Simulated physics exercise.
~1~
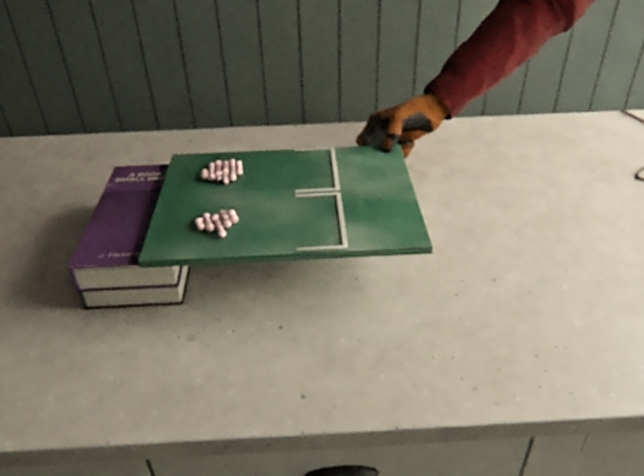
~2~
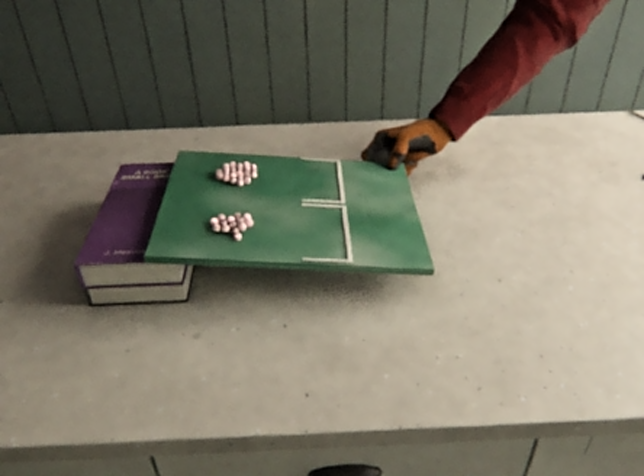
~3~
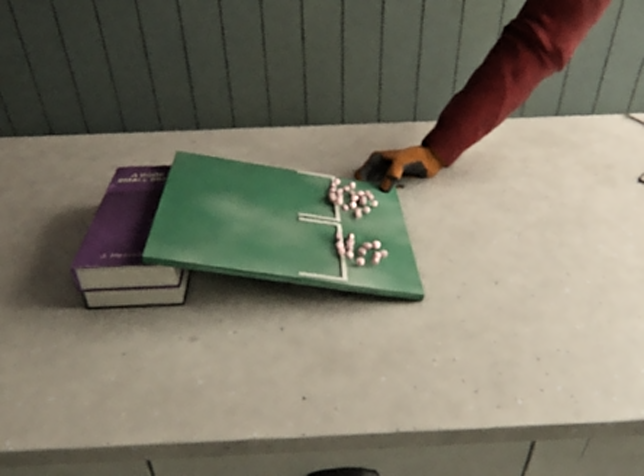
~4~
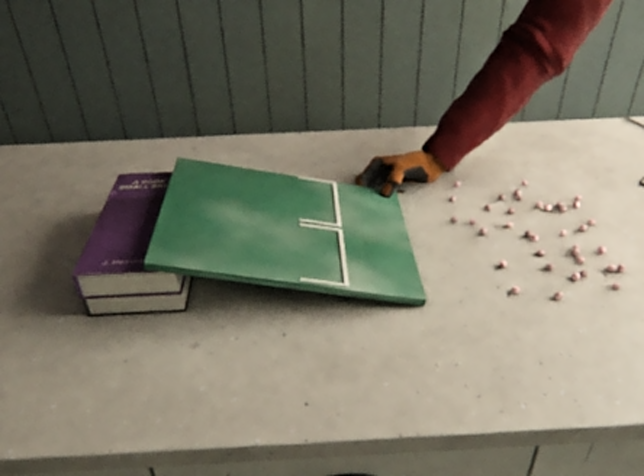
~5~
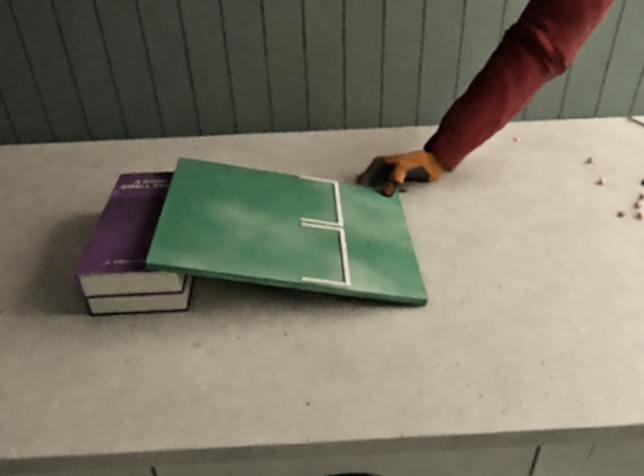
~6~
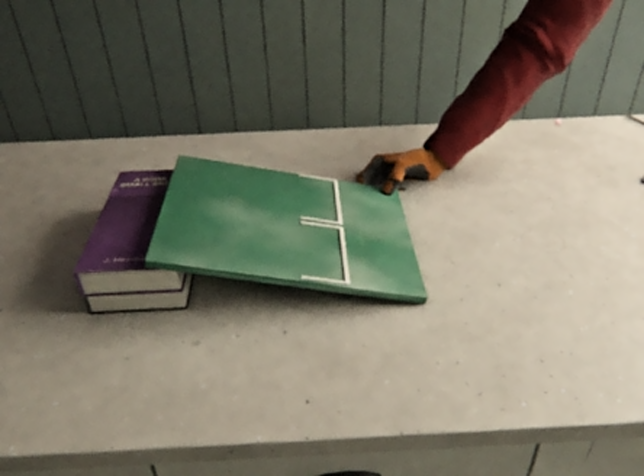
A hand in an orange and black glove, with a dark red sleeve, holds the right end of a green board above a pale grey counter, seen from slightly above before grey-green panelling. The board's left end rests on a purple-covered book, and two heaps of small pinkish-white pieces sit on it, left of two low white fences. The hand lowers the free end until the board slopes down to the right. Both heaps slide past the fences, scatter across the counter and travel out of view at the right, leaving the tilted board empty, the hand still beside it.
